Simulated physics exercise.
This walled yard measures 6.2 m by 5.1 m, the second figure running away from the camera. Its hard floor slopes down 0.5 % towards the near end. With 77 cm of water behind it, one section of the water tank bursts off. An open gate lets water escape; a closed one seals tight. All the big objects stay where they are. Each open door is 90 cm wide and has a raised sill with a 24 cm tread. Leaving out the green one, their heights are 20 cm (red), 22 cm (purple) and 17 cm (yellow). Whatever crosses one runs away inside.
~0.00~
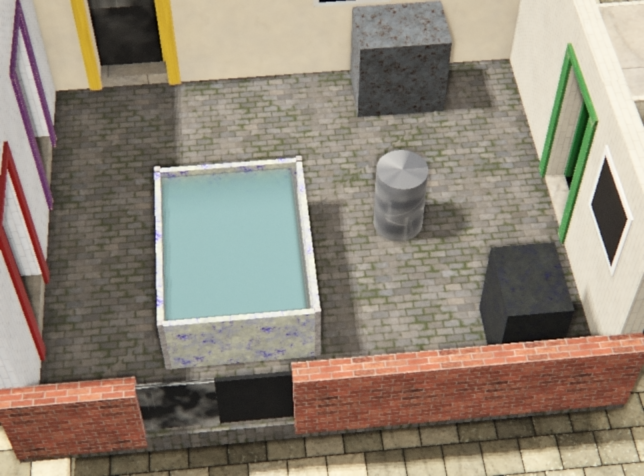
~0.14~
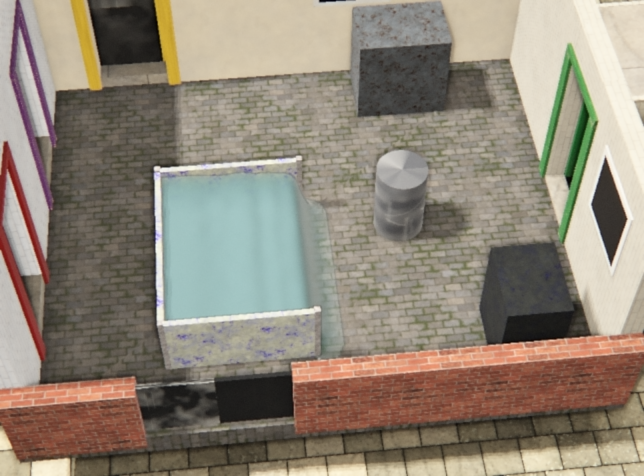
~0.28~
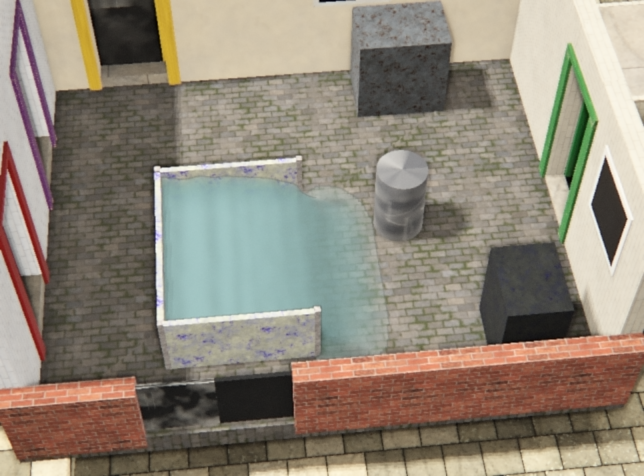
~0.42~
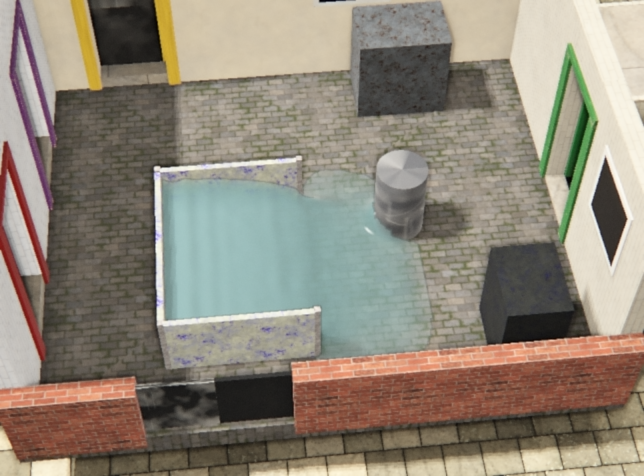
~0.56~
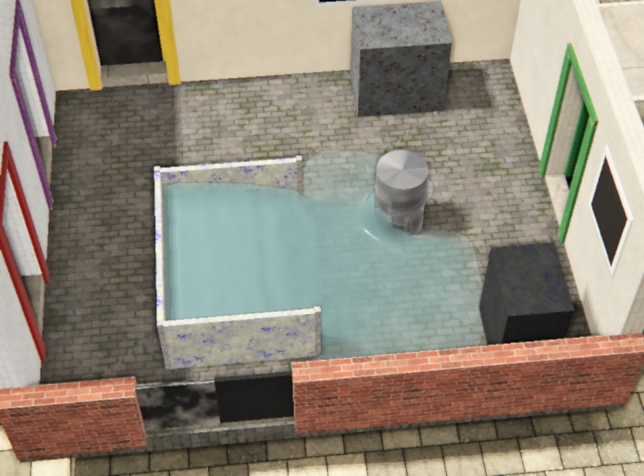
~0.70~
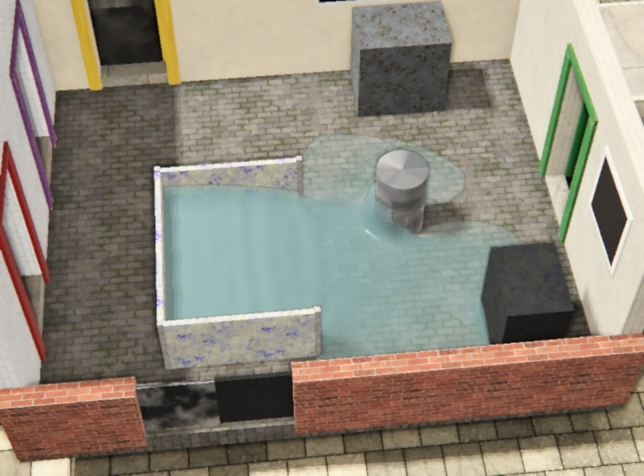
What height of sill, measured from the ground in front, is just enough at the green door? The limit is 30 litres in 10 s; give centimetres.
Close to 17 cm is just enough.
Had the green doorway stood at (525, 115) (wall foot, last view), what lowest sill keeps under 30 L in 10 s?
Roughly 21 cm.
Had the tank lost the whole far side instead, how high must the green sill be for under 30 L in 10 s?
Then roughly 8.0 cm.
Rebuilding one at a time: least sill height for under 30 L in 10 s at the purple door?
About 7.5 cm at purple.
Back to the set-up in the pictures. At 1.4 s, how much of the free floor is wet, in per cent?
About 40 per cent.
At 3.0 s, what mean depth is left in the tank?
Roughly 12 cm on average.
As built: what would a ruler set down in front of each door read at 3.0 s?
In cm: Red 0, green 16, purple 0, yellow 0.
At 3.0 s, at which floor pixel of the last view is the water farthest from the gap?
Near (506, 61).
After 1.4 s water covers 40 % of the floor, deepest (50 cm) near (571, 284); 11 cm at the green door, 12 litres in over its 5 cm sill.
After 3.0 s water covers 60 % of the floor, deepest (37 cm) near (598, 376); 16 cm at the green door, 105 litres in over its 5 cm sill.
After 10.0 s water covers 100 % of the floor, deepest (14 cm) near (45, 315); 7 cm at the green door, 281 litres in over its 5 cm sill.
At the green door as built, the water arrived by 1.1 s and peaked near 19 cm at 1.8 s.
Run again over the same 10 s with other heights there, 57 litres in over 14.5 cm, 16 litres over 19.5 cm. The limit of 30 litres is kept from about 17 cm up.
